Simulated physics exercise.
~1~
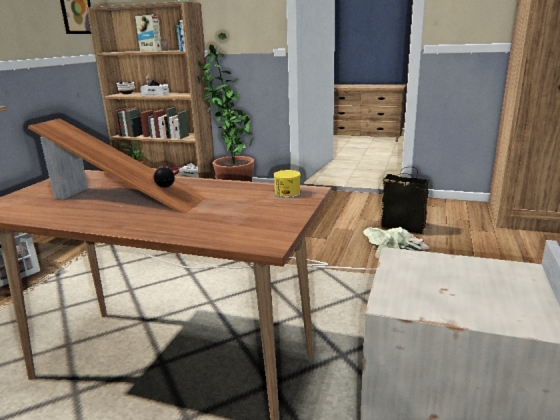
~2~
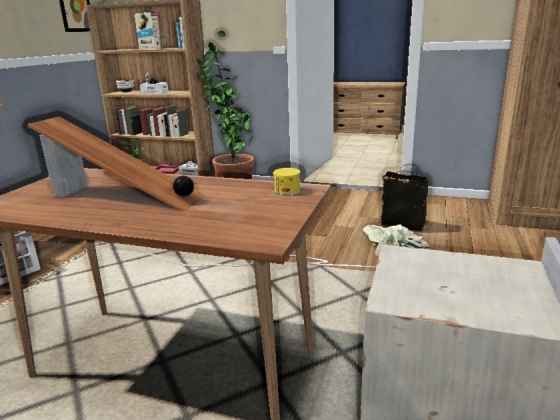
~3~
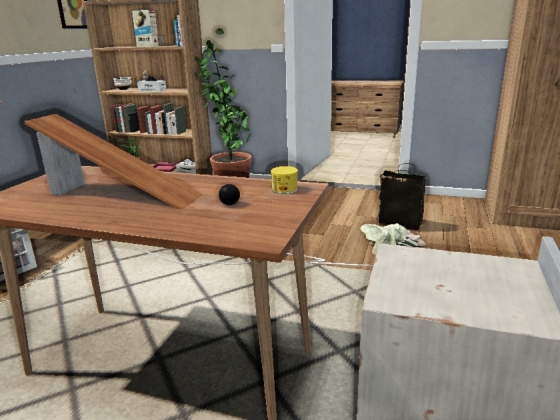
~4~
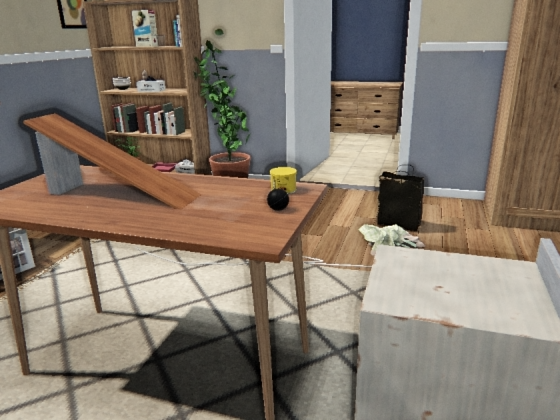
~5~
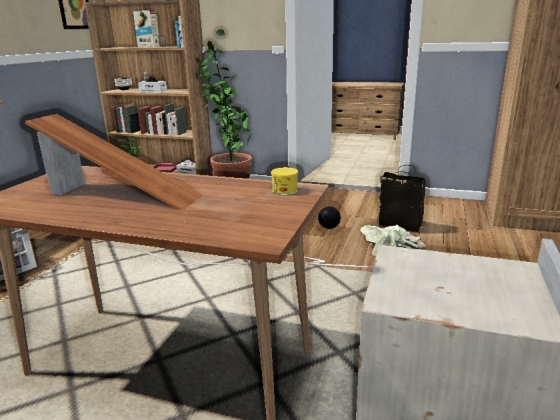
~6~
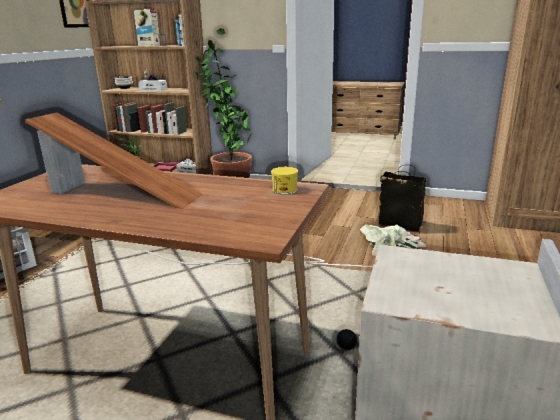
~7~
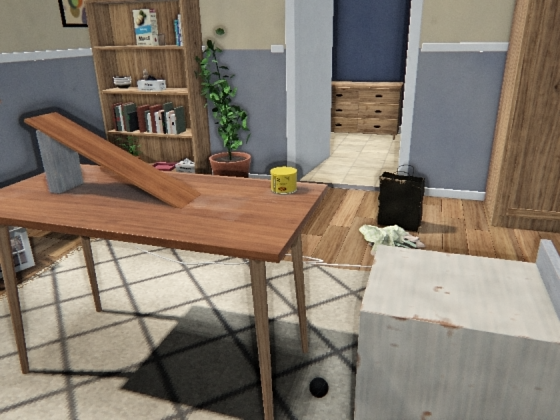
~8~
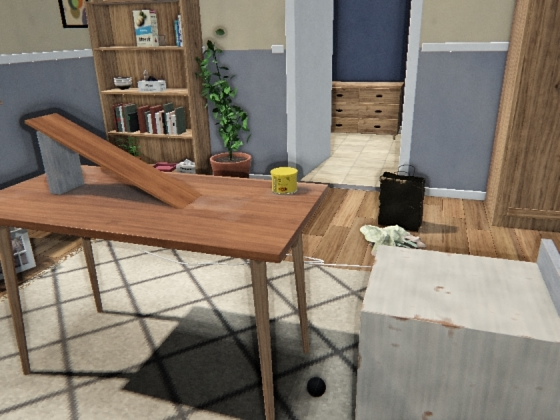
In a room, a black ball rolls off a ramped table and drops into the gap.
